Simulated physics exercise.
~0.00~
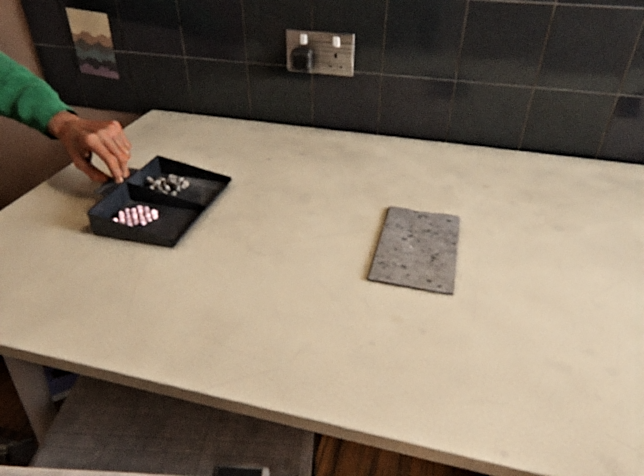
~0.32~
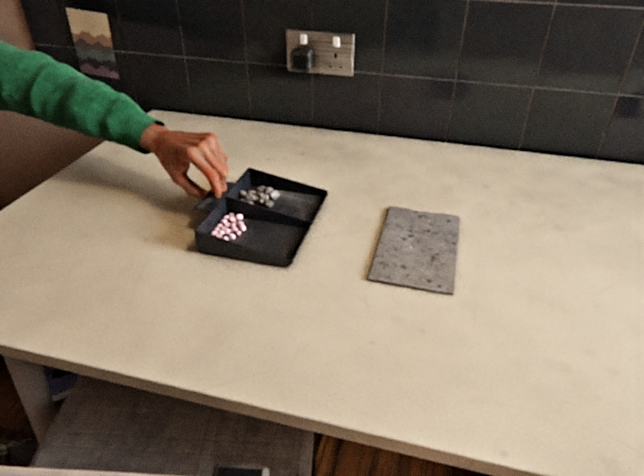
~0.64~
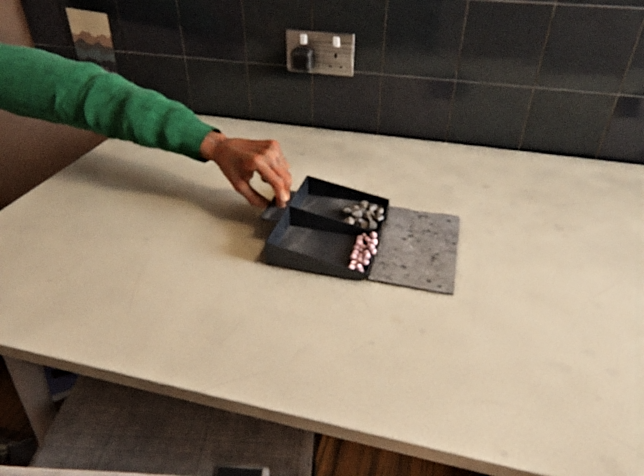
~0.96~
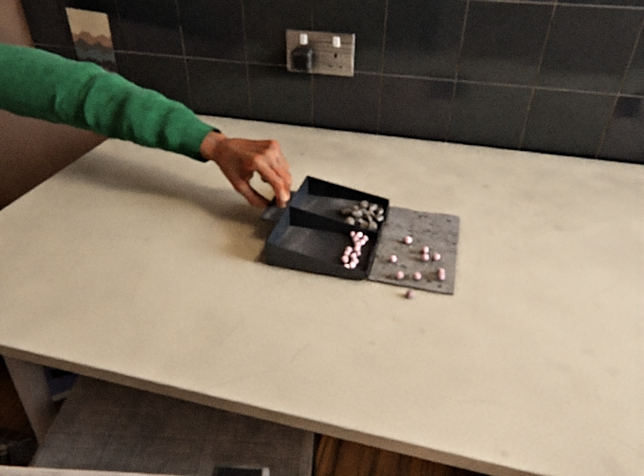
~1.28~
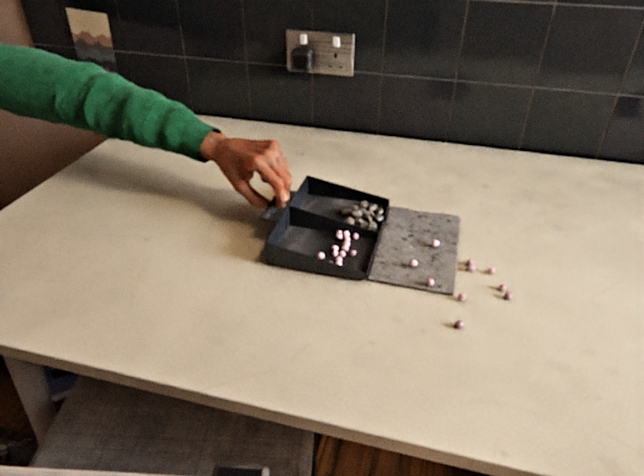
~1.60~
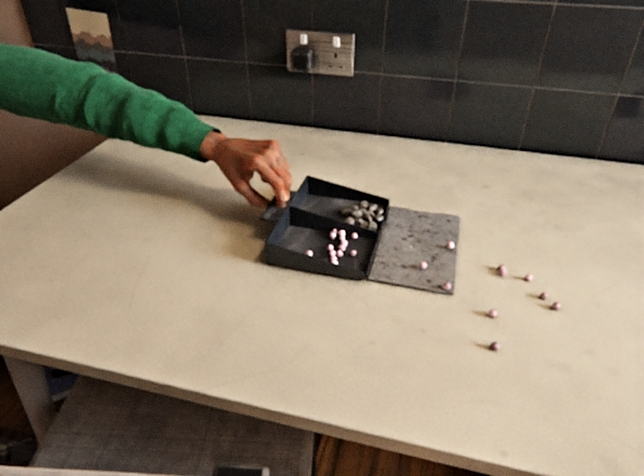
A black two-part tray slides rightward across a pale tabletop, pushed by a hand in a green sleeve, seen from above and in front with dark wall tiles and a socket behind. Pink-and-white pieces sit in the near compartment and grey ones in the far compartment, while a flat grey slab lies ahead. The tray stops against the slab, and both batches bunch towards its right rim. Several pink pieces spill over the slab and scatter onto the table beyond. The rest remain in the tray with all the grey ones, the hand still at its left end.
